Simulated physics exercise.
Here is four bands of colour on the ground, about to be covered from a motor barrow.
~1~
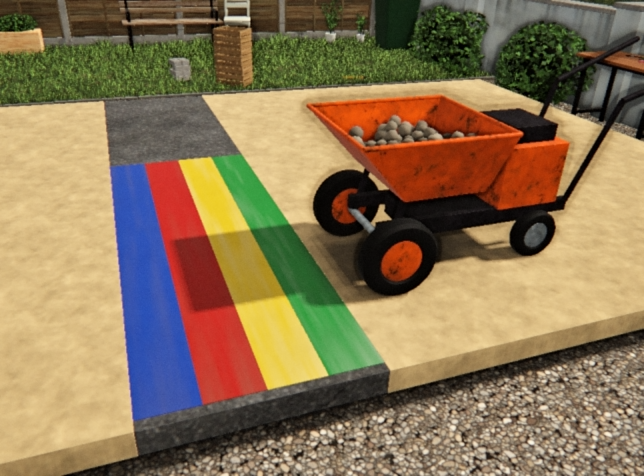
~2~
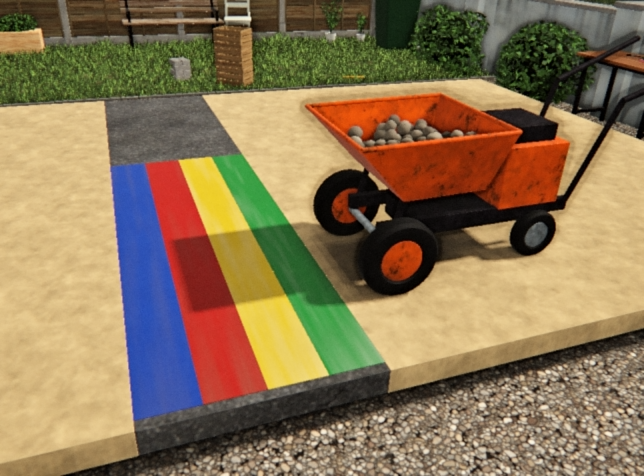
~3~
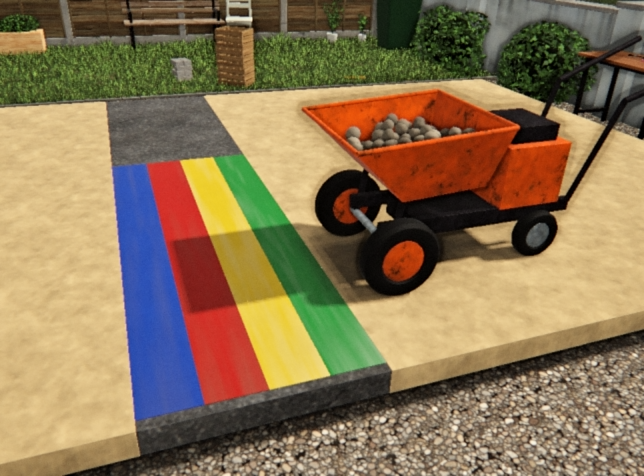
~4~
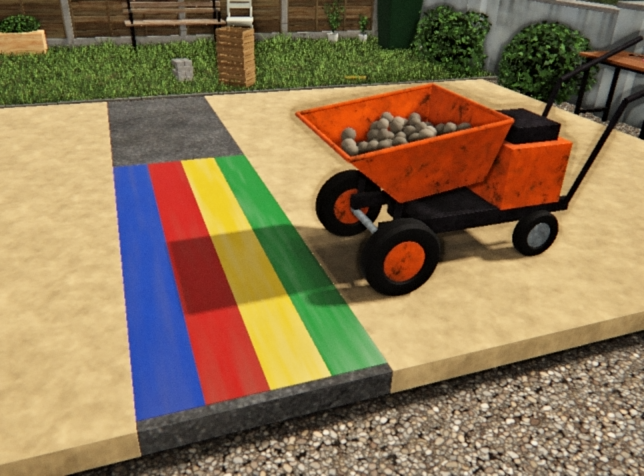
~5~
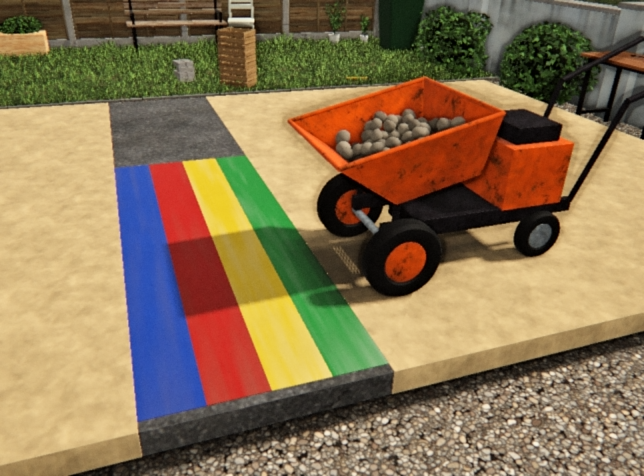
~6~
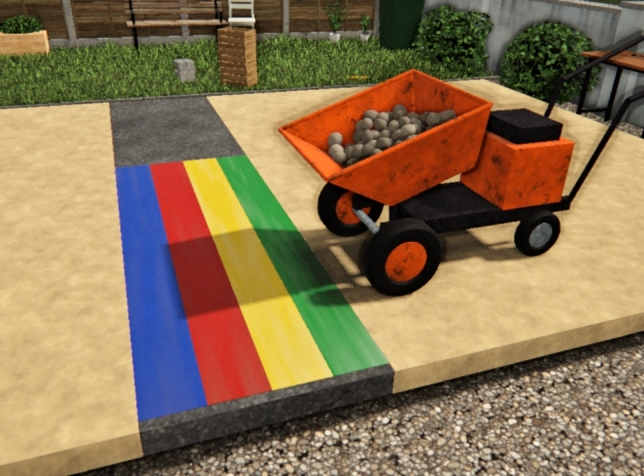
An orange motor barrow loaded with round grey stones stood to the right of blue, red, yellow and green stripes, and its skip slowly tilted forward to the left while its wheels stayed put.
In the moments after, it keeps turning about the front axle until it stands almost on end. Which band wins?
The red strip carries the most.
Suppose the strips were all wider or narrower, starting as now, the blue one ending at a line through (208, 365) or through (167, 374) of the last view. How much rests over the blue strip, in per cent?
First some 30, then 20 per cent.
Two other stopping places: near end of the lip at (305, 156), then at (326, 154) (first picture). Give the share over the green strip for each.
About 0 and 0 per cent.
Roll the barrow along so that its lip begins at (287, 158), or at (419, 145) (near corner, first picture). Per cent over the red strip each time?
In turn 0 and 10 in a hundred.
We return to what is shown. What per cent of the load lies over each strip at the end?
Green strip: 0 %, yellow strip: 15 %, red strip: 35 %, blue strip: 15 %.
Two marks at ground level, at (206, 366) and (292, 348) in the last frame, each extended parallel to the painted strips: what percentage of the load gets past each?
Near 20 % and 70 %.
Shortly afterwards, skip tipped steeply; the whole lot in the skip.
Next, skip tipped right over; near half in the skip; near a quarter over the yellow strip; near a quarter over the red strip; only a few over the blue strip.
Some moments later, skip tipped right over; near a third in the skip; a little over the yellow strip; near a third over the red strip; a little over the blue strip; only a few off the paint.
In the end, skip tipped right over; near a third in the skip; none at all over the green strip; near a quarter over the yellow strip; near a third over the red strip; a little over the blue strip; only a few off the paint.
